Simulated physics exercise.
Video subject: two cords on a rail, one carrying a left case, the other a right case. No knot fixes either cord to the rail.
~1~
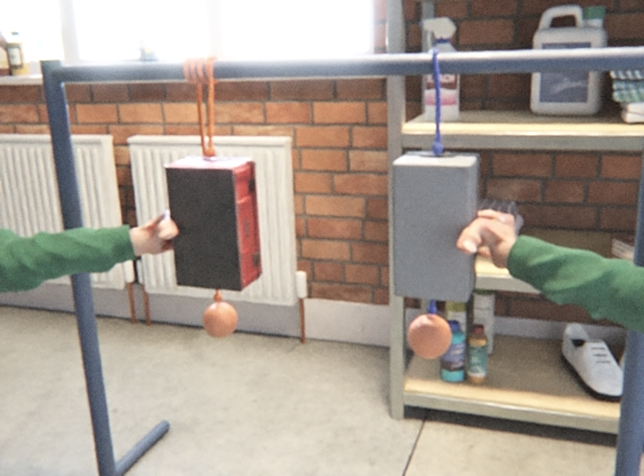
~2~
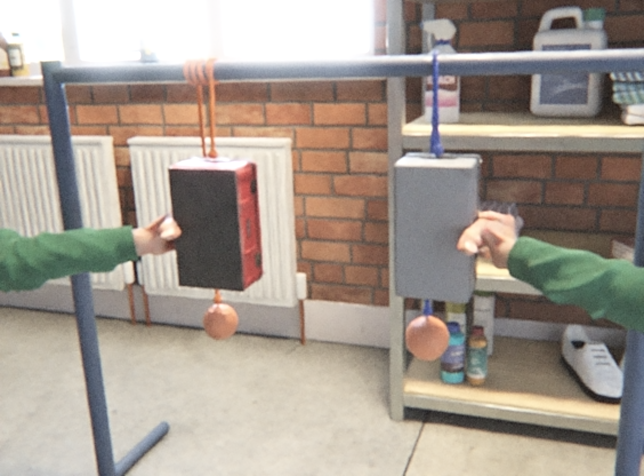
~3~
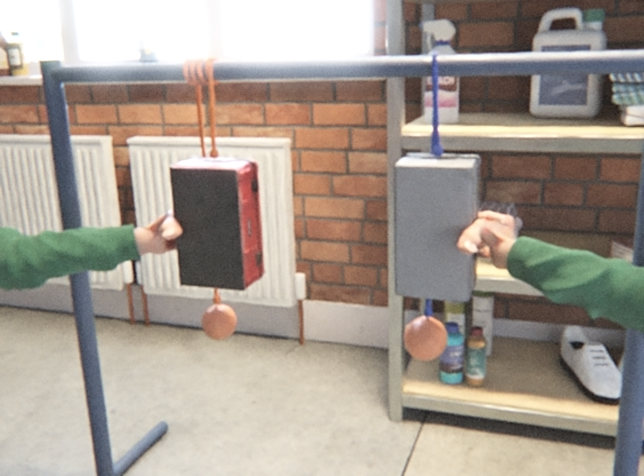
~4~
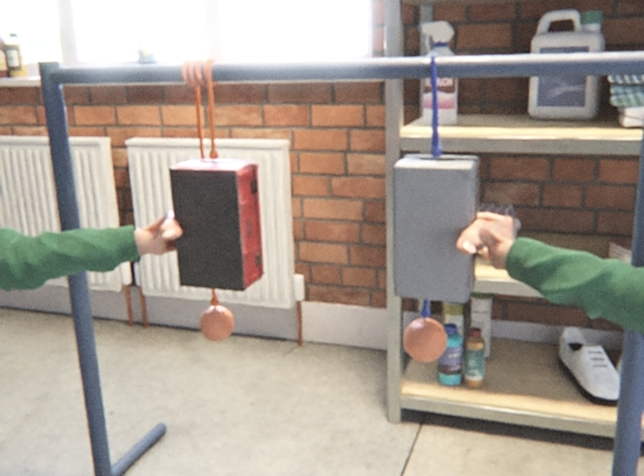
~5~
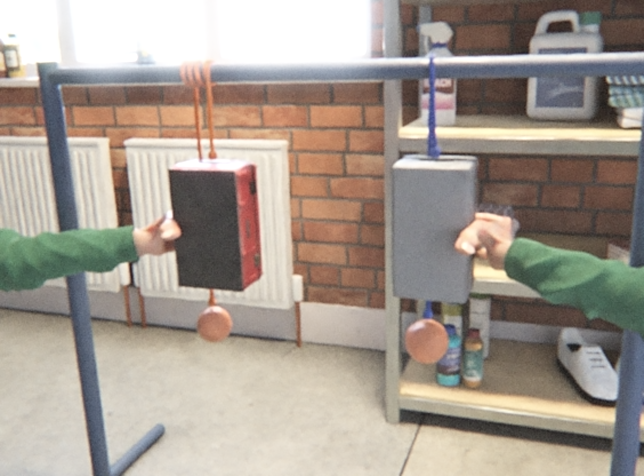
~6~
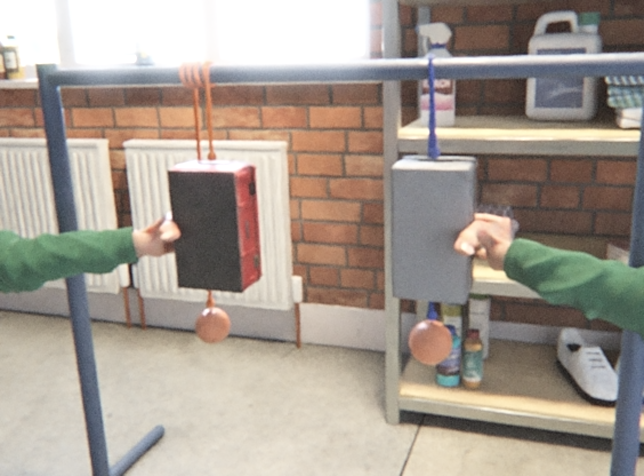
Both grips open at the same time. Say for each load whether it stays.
As I see it, the left case remains hanging; the right case moves down.
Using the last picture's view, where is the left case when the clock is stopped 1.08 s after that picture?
I'd say it sits close to (224, 201).
Then, 0.32 s after the last picture, left case hanging near (214, 174); right case dropping near (431, 315).
Then, 0.68 s after the last picture, left case hanging near (211, 212); right case on the floor.
Then, 1.08 s after the last picture, left case hanging near (224, 202); right case on the floor.
At rest, left case hanging near (219, 209); right case on the floor. The left case keeps its height and the right case runs down to the floor.
